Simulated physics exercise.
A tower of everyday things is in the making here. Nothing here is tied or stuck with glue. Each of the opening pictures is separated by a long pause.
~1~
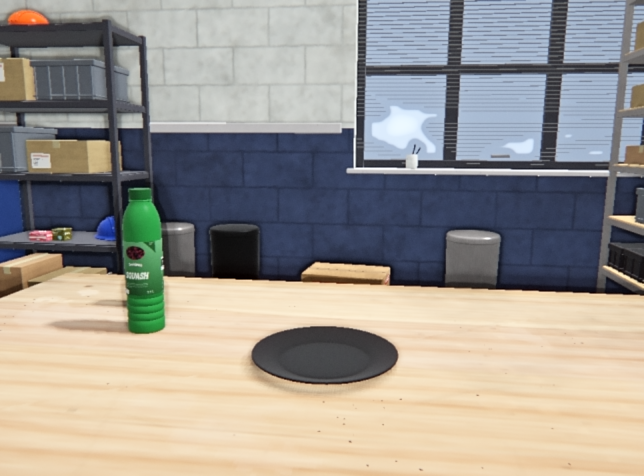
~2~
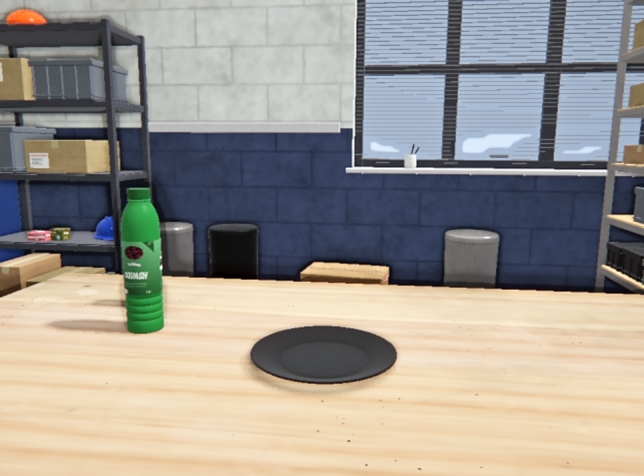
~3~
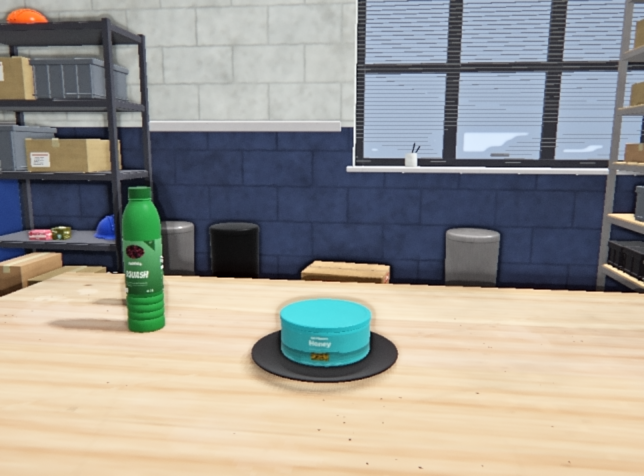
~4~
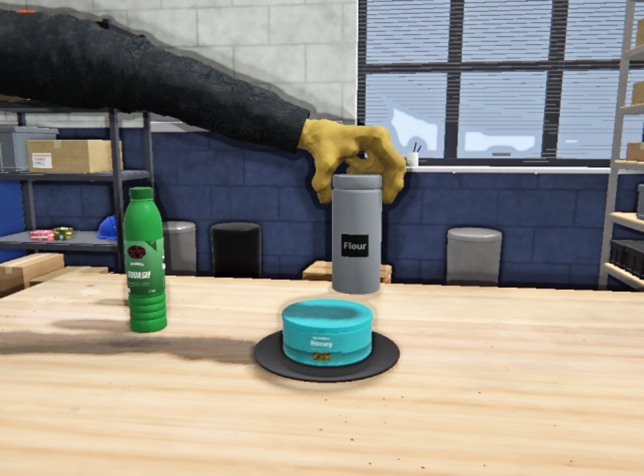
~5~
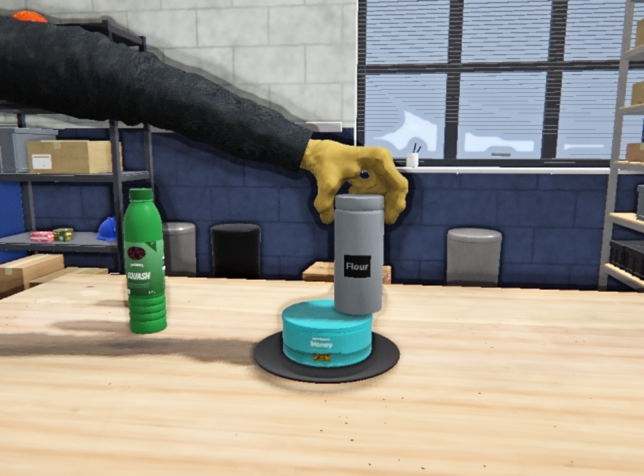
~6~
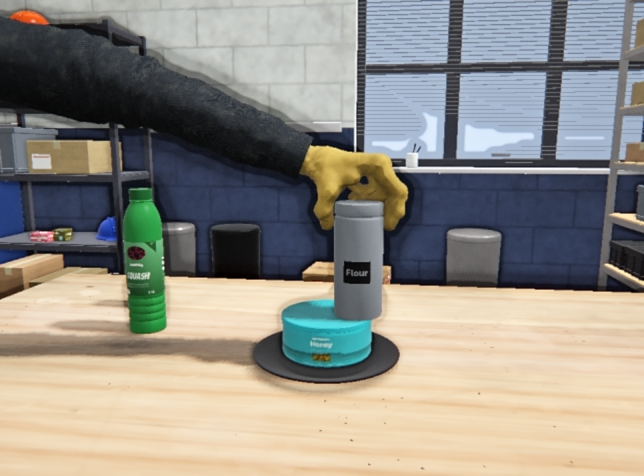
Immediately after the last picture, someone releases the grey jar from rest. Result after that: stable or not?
My guess is the pile will stay put.
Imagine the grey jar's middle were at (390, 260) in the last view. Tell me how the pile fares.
Then it gives way.
Then, 0.90 s past the last view, nothing moves.
Then, 2.00 s past the last view, grey jar resting near (359, 260).
Finally, all 5 still in place. Final places as the last picture's camera would see them, grey jar near (359, 259). The pile keeps its balance.
